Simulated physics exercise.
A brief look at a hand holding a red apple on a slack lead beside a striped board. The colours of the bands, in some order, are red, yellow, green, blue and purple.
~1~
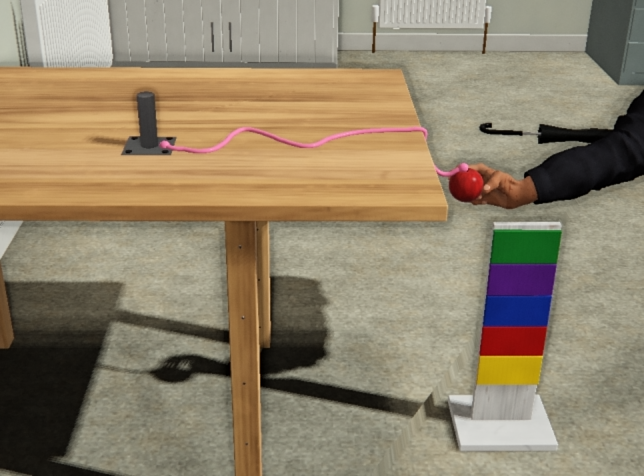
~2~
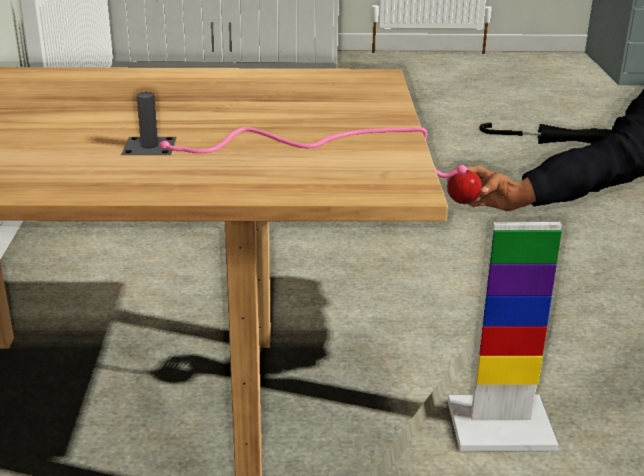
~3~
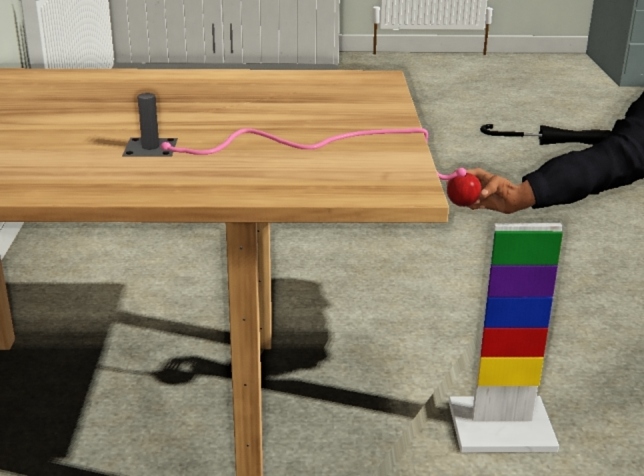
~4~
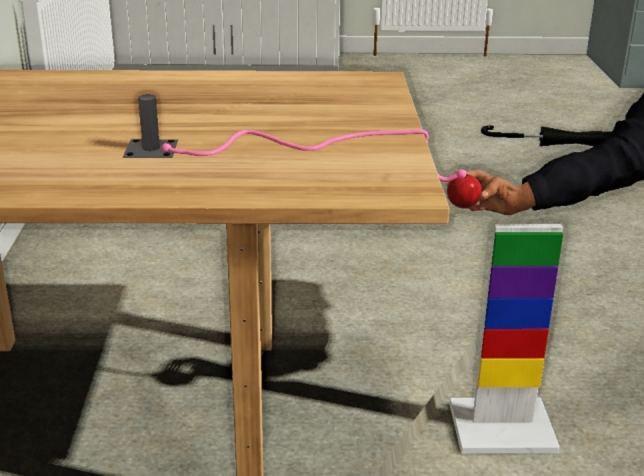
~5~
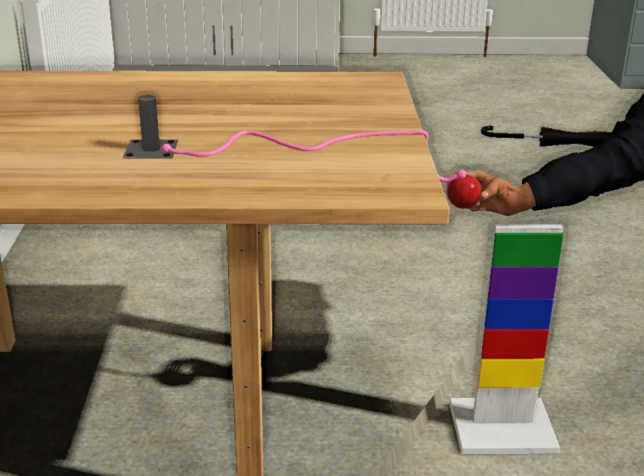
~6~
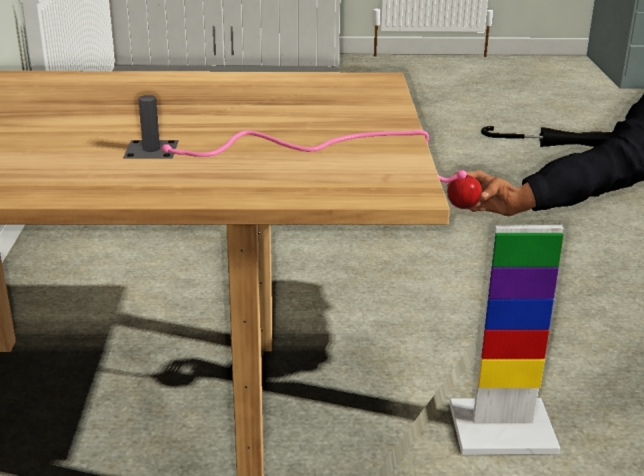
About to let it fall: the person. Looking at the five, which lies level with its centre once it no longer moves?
The purple one lies level with its centre.
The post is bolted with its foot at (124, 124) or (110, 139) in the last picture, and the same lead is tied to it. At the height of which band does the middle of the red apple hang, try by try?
First try: Green; second try: Green.
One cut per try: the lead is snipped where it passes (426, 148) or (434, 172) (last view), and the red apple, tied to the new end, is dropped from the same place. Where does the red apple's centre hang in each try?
Roughly (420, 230), then roughly (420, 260).
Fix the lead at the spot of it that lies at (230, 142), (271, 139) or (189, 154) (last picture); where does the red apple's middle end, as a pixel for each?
In order of the tries: About (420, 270), then (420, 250), then (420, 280).
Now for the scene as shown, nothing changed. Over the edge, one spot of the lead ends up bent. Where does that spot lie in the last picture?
That spot is near (361, 136).
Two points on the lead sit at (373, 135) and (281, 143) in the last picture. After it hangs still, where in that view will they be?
(426, 156), then (331, 142).
Soon after, apple near (449, 278); level with purple.
After that, apple near (392, 284); level with purple.
And then, apple near (425, 284); level with purple.
In the end, apple near (419, 285); level with purple. The purple one.
